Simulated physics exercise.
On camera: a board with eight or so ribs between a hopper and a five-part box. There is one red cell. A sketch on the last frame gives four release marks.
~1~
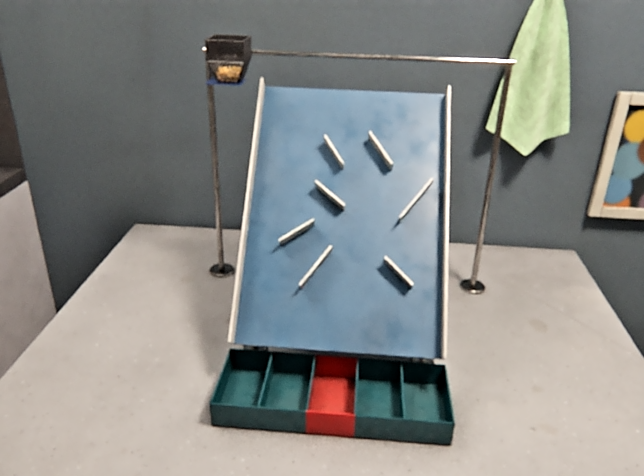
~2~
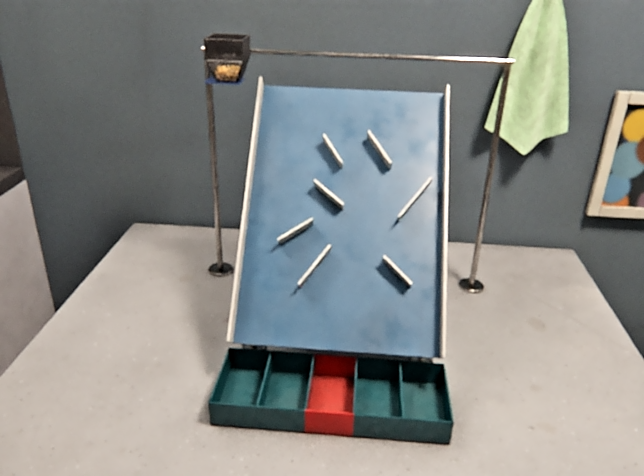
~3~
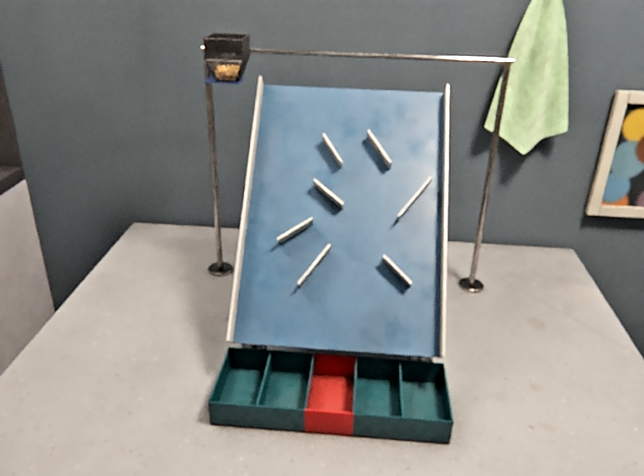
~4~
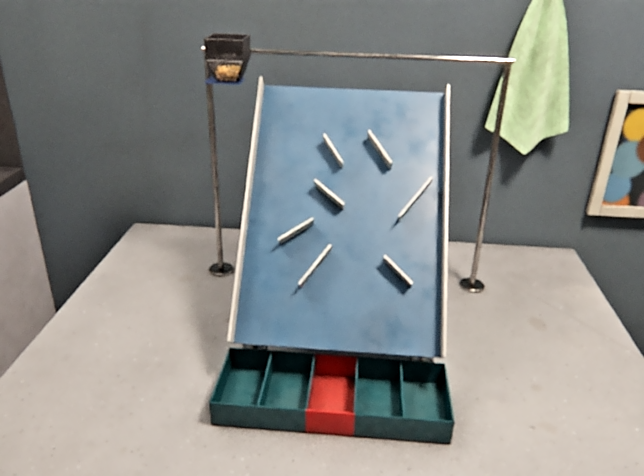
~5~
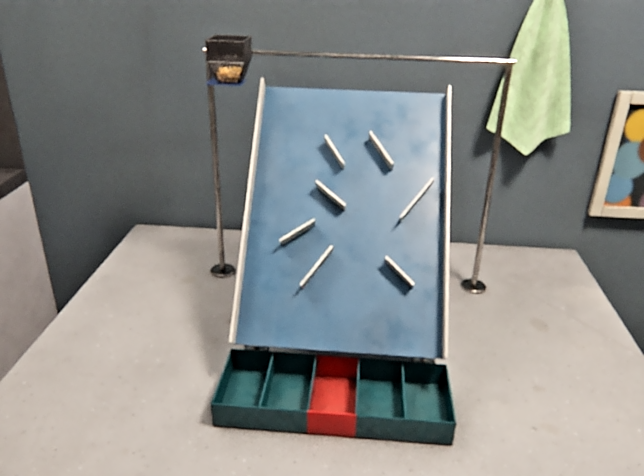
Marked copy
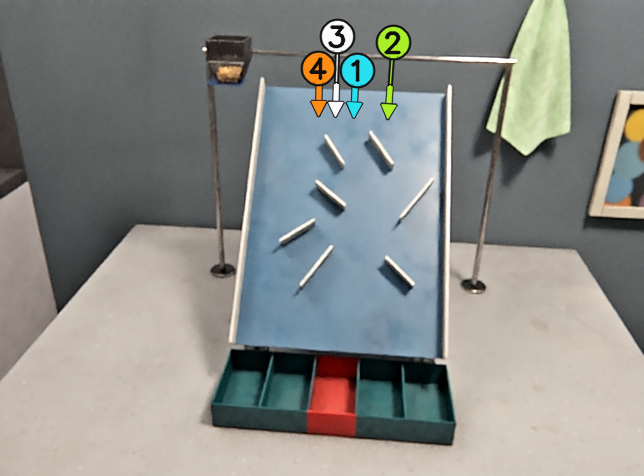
Tilted blue board with pale angled ribs standing motionless above a green five-part box with a red middle cell, beneath a black hopper.
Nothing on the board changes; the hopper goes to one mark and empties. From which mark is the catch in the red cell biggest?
The answer is mark 2.
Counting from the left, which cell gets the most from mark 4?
The first from the left.
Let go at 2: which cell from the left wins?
It is the third one.
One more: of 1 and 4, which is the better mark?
1 it is.
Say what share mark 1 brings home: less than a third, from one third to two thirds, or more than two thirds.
It is less than a third.
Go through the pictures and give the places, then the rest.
The first picture shows hopper at (230, 72), dried chickpeas, door shut.
The second picture shows ribs (324, 134) to (342, 162), (368, 130) to (391, 163), (314, 180) to (343, 204).
The third picture shows ribs (398, 216) to (431, 177), (277, 239) to (312, 218), (298, 284) to (330, 244).
The fourth picture shows ribs (384, 255) to (412, 283).
The fifth picture shows red cell at (332, 422), number 3 of 5 from the left.
On the marked copy, mark 1 meets the board at (353, 112); mark 2 meets the board at (388, 113); mark 3 meets the board at (335, 111); mark 4 meets the board at (318, 110).
For mark 1, about a quarter in the red cell, about two thirds in other cells, a small part outside the box.
For mark 2, about two thirds in the red cell, about a quarter in other cells, a stray few outside the box.
For mark 3, a small part in the red cell, most in other cells, a small part outside the box.
For mark 4, none in the red cell, nearly all in other cells, a stray few outside the box.
